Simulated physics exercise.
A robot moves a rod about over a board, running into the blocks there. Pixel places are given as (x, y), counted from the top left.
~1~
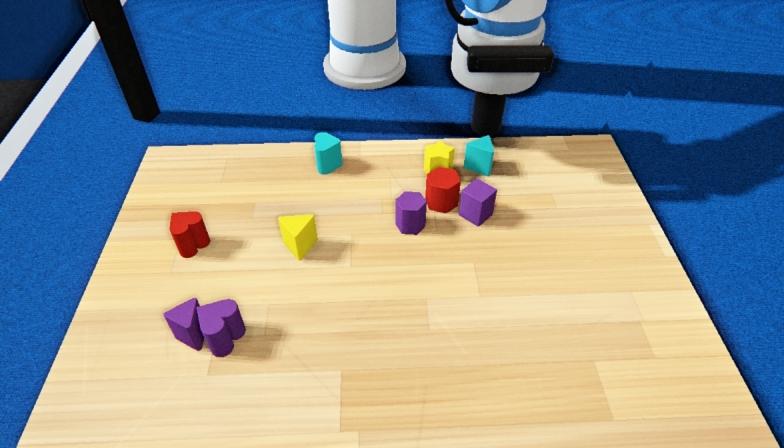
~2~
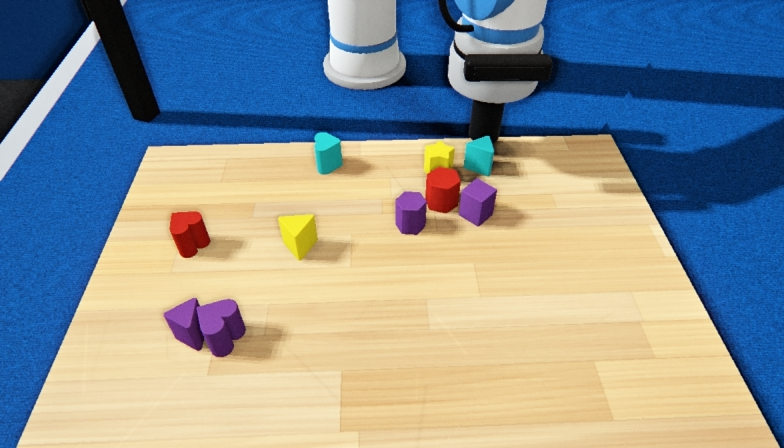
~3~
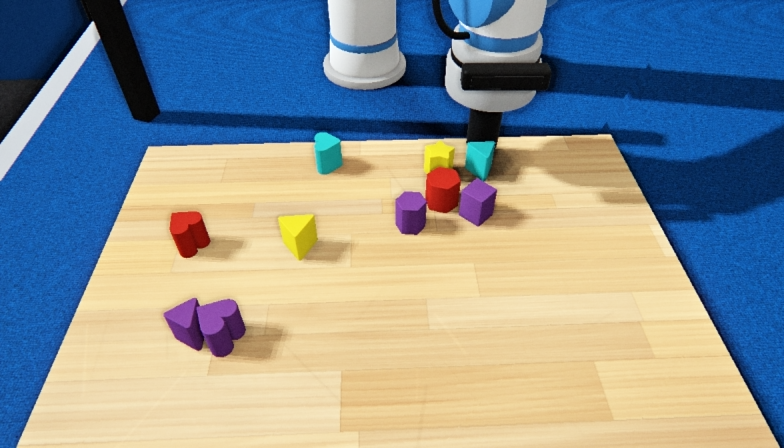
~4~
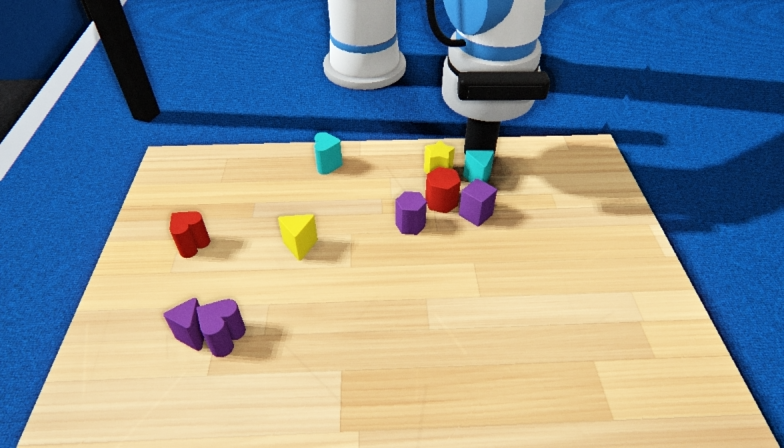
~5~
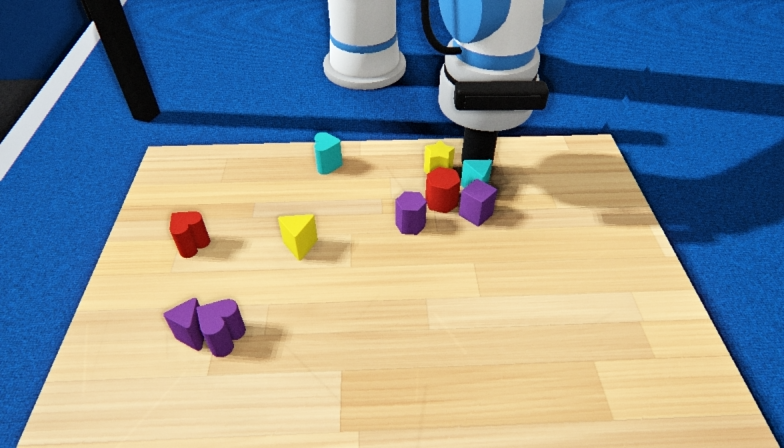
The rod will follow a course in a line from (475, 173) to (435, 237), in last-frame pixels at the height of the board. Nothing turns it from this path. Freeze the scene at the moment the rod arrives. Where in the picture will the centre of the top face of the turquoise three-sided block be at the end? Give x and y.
When the path ends, it will be at (481, 196).
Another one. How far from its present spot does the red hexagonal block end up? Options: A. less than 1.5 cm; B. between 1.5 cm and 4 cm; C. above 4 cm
Option C.
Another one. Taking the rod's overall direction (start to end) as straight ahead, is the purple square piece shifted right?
In short: No.
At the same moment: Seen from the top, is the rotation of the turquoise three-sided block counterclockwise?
Yes, I think so.
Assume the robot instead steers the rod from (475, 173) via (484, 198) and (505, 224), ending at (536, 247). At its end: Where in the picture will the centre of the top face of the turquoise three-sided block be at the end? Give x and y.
About (504, 223).
On the path given first. One third of the way, rod at (464, 181); red hexagonal block at (439, 181); purple square piece at (478, 202); turquoise three-sided block at (479, 185), turned 25° anticlockwise.
Two thirds of the way, rod at (451, 202); purple hexagonal block at (393, 206), turned 35° anticlockwise; red hexagonal block at (419, 192), turned 65° clockwise; purple square piece at (481, 213), turned 25° anticlockwise; turquoise three-sided block at (481, 196), turned 50° anticlockwise.
At the end, rod at (436, 225); purple hexagonal block at (385, 207), turned 65° anticlockwise; red hexagonal block at (410, 195), turned 95° clockwise; purple square piece at (482, 214), turned 25° anticlockwise; turquoise three-sided block at (481, 196), turned 55° anticlockwise.
